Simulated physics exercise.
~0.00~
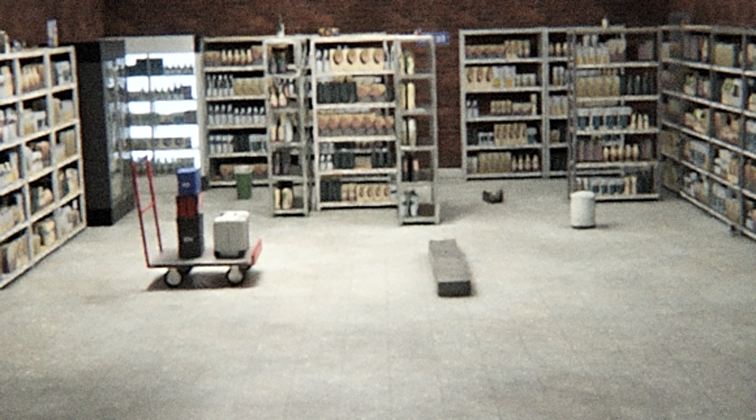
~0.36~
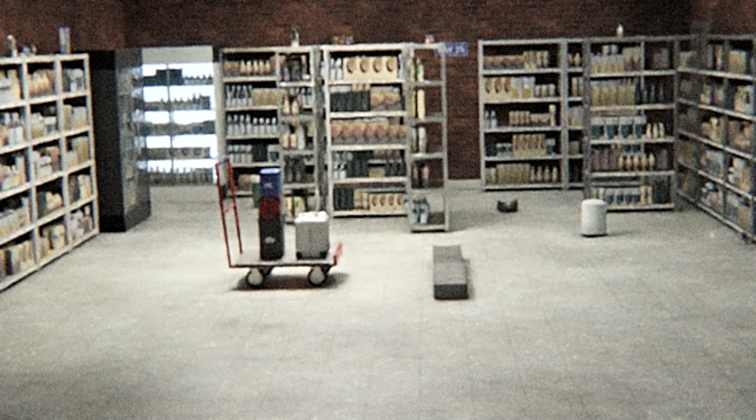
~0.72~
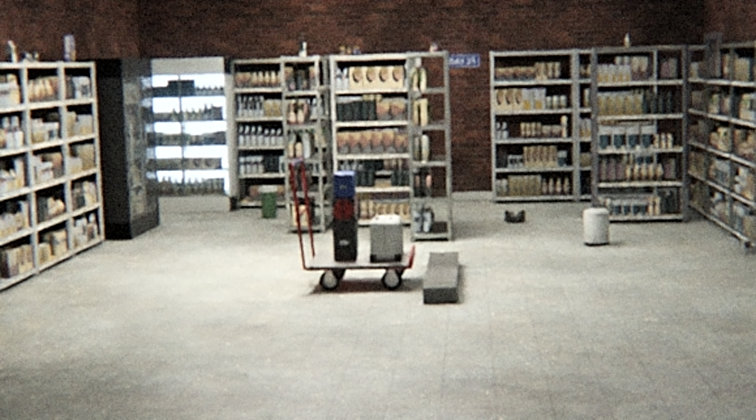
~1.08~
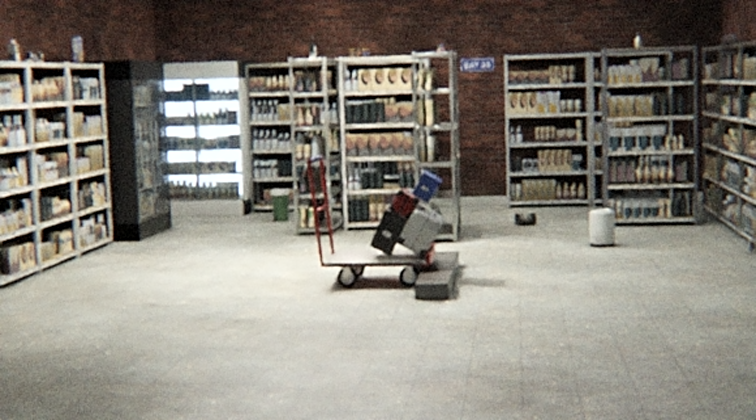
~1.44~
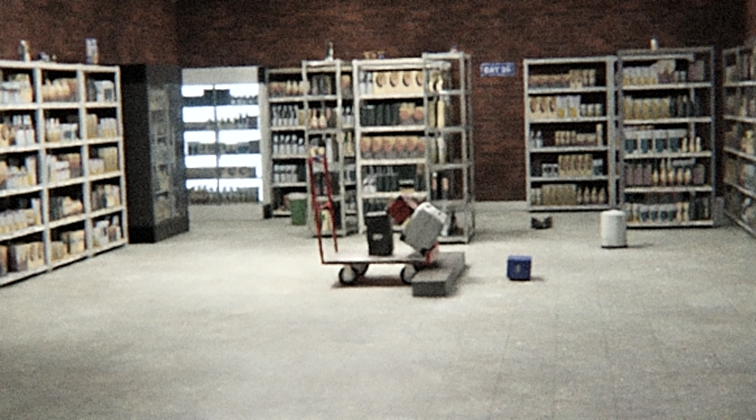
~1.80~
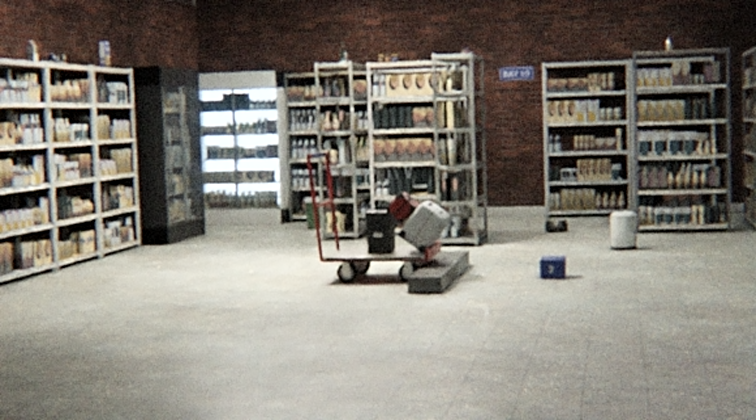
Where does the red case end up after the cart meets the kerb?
The red case stays aboard the cart, resting tilted between the black case and the white one.
